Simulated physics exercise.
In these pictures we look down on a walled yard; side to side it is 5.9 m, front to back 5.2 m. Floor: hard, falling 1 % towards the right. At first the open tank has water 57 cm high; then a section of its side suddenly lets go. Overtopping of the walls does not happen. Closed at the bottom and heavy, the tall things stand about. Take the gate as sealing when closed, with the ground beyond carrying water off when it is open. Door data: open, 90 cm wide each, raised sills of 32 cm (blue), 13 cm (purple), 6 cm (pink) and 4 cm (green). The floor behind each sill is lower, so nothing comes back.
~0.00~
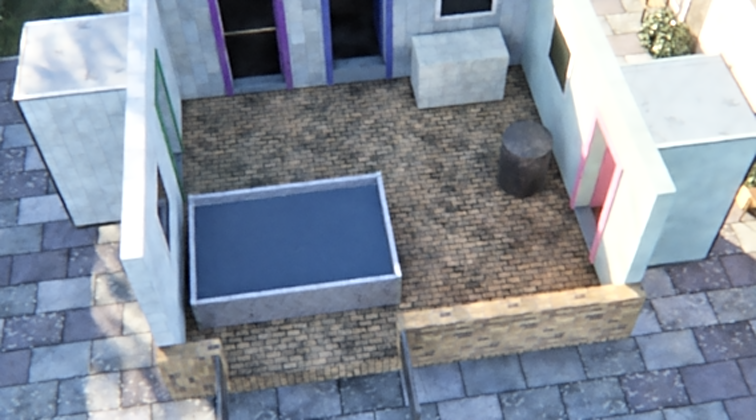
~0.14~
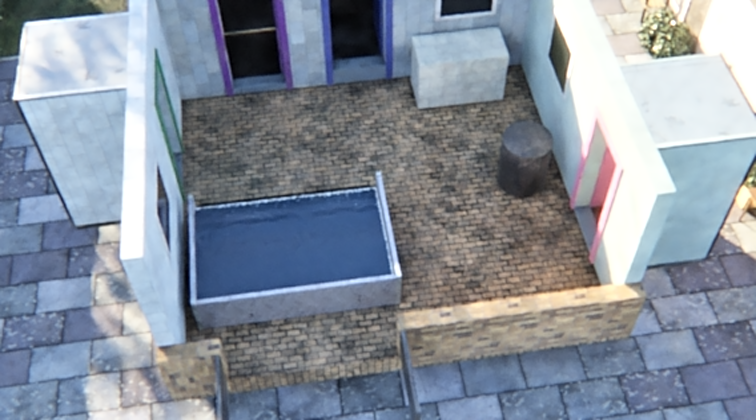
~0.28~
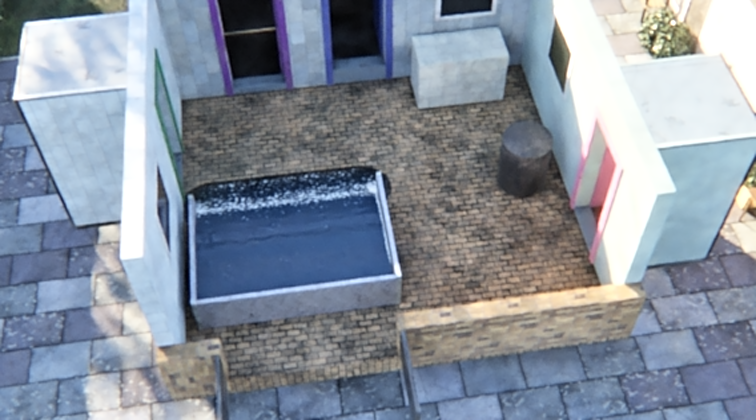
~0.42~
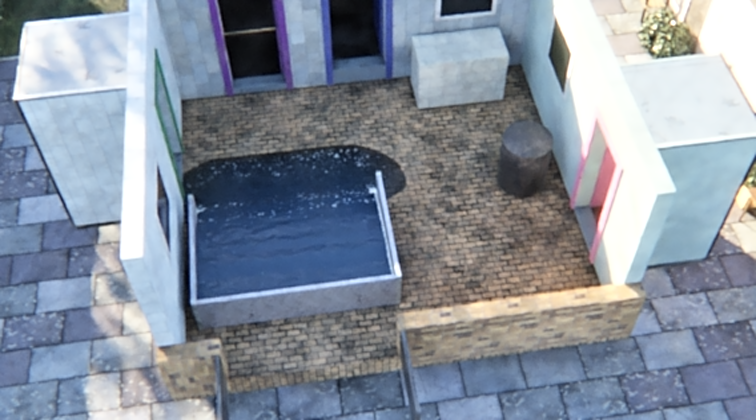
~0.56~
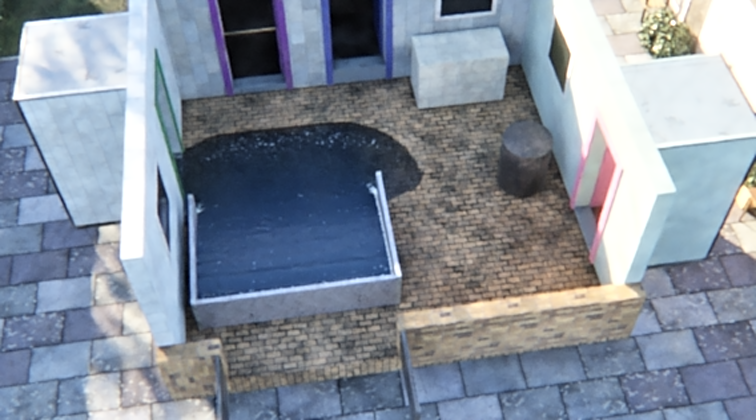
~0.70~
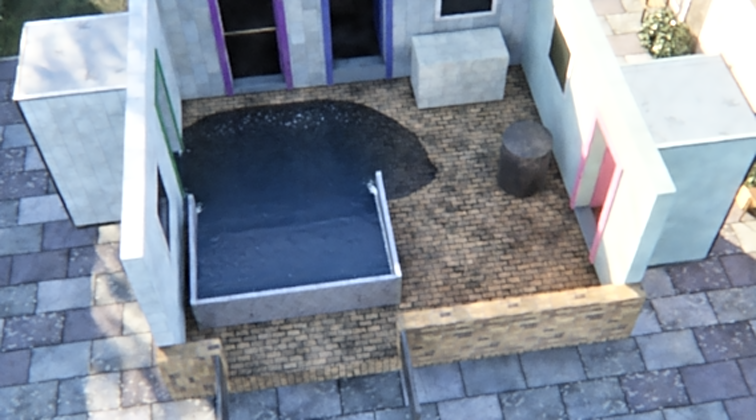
Water poured out of the open tank's far side in a walled brick yard, then spread back across the paving and out to the right as a widening dark pool, nearing a dark round drum.
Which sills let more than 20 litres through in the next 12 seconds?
At the end, the blue door remains shy of the limit, the purple door overtops the limit, the pink door overtops the limit, the green door overtops the limit.
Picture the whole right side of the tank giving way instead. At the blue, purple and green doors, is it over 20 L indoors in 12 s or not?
Here's how it goes: Blue falls short, purple falls short, green exceeds it.
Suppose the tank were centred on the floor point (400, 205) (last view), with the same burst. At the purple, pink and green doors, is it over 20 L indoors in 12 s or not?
Result - purple door exceeds it, pink door does not exceed it, green door exceeds it.
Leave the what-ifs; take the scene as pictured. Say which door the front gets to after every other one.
The final one is the pink door.
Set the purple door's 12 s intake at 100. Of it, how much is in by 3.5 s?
About 95 per cent.
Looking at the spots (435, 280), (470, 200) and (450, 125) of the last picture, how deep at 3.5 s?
Approximately 0, 2 and 4 centimetres, going through them in turn.
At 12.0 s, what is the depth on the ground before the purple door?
Some 8.5 centimetres of depth.
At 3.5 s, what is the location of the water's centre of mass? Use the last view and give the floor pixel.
Its balance point lies near (321, 155).
After 1.4 s water covers 45 % of the floor and is deepest (38 cm) near (182, 104); blue door 26 cm at the sill, 0 L in, purple door 34 cm at the sill, 51 L in, pink door not reached, green door 12 cm at the sill, 13 L in.
After 2.2 s water covers 45 % of the floor and is deepest (38 cm) near (404, 80); blue door 28 cm at the sill, 0 L in, purple door 37 cm at the sill, 174 L in, pink door not reached, green door 10 cm at the sill, 38 L in.
After 3.5 s water covers 55 % of the floor and is deepest (28 cm) near (405, 88); blue door 24 cm at the sill, 0 L in, purple door 22 cm at the sill, 296 L in, pink door not reached, green door 14 cm at the sill, 73 L in.
After 7.0 s water covers 90 % of the floor and is deepest (18 cm) near (603, 314); blue door 8 cm at the sill, 0 L in, purple door 8 cm at the sill, 315 L in, pink door 8 cm at the sill, 2 L in, green door 7 cm at the sill, 171 L in.
After 12.0 s water covers 100 % of the floor and is deepest (12 cm) near (540, 323); blue door 9 cm at the sill, 0 L in, purple door 8 cm at the sill, 315 L in, pink door 9 cm at the sill, 74 L in, green door 5 cm at the sill, 182 L in.
